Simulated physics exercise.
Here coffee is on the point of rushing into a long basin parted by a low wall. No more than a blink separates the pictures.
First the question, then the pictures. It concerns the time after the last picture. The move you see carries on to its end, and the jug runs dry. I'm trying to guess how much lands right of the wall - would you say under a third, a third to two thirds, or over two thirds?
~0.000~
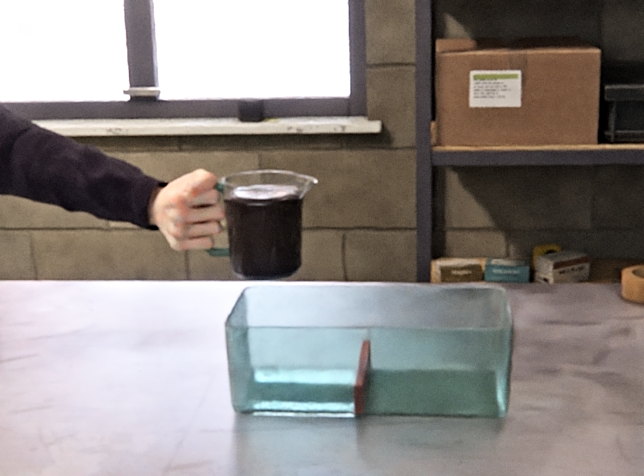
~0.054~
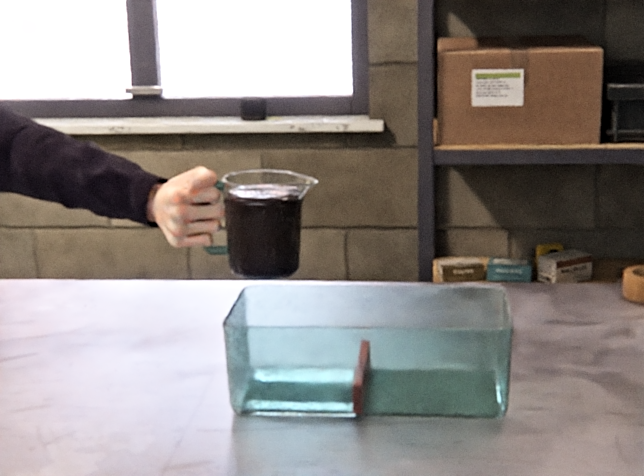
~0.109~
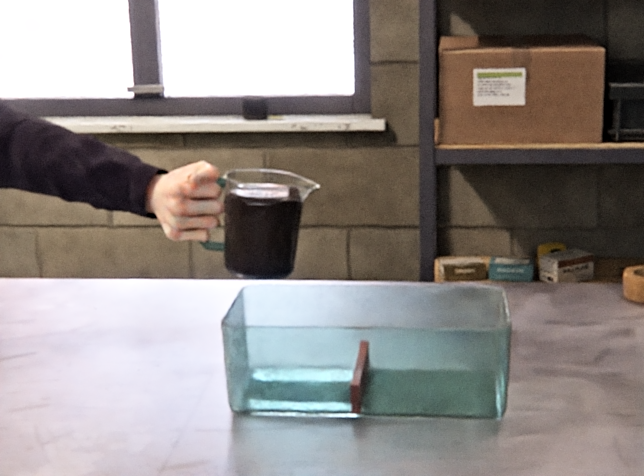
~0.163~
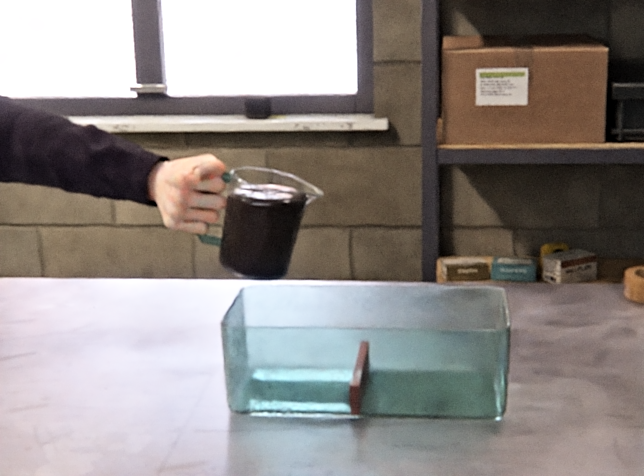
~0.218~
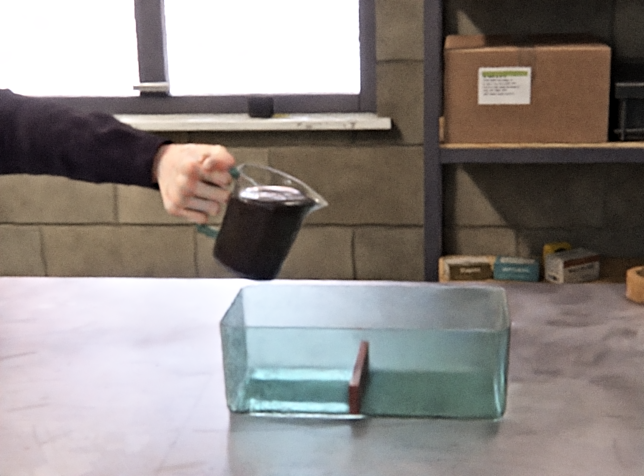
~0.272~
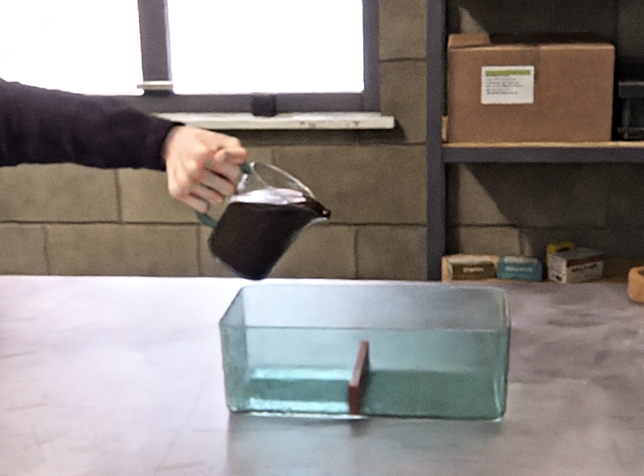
I would say a third to two thirds.
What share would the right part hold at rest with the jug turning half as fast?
I'd say close to 65 %.
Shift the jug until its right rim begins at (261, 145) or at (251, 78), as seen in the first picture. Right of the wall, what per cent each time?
10 %, then 10 %.
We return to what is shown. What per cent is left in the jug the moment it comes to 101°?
Remaining share, estimated: 50 %.
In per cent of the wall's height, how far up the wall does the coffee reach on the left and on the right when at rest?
Roughly 40 left of the wall, roughly 20 right of it.
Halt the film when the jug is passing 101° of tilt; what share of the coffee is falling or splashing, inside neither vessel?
About 20 %.
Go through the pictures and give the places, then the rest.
In the first picture, it leans 0°; its right rim is at (317, 180); the coffee meets the walls at (229, 193) and (302, 193); the long basin's rim runs from (234, 307) to (509, 308); the wall's top is at (362, 363).
In the second picture, it leans 2°; its right rim is at (317, 181); the coffee meets the walls at (228, 192) and (302, 193).
In the third picture, it leans 6°; its right rim is at (319, 186); the coffee meets the walls at (229, 190) and (303, 193).
In the fourth picture, it leans 13°; its right rim is at (324, 194); the coffee meets the walls at (233, 192) and (309, 196).
In the fifth picture, it leans 23°; its right rim is at (328, 205); the coffee meets the walls at (232, 199) and (317, 199).
In the sixth picture, it leans 35°; its right rim is at (331, 218); the coffee meets the walls at (226, 210) and (322, 206); 1 per cent is over the edge.
A moment on, the jug is tipped right over and 51 per cent is still to pour, 8 is left of the wall and 23 right of it.
Next, the jug is tipped right over and 6 per cent is still to pour, 50 is left of the wall and 39 right of it.
Then the jug is tipped right over and 0 per cent is still to pour, 58 is left of the wall and 40 right of it.
Later the jug is tipped right over and 0 per cent is still to pour, 58 is left of the wall and 41 right of it.
Finally, 58 per cent lies left of the wall, 41 right of it and 1 outside.
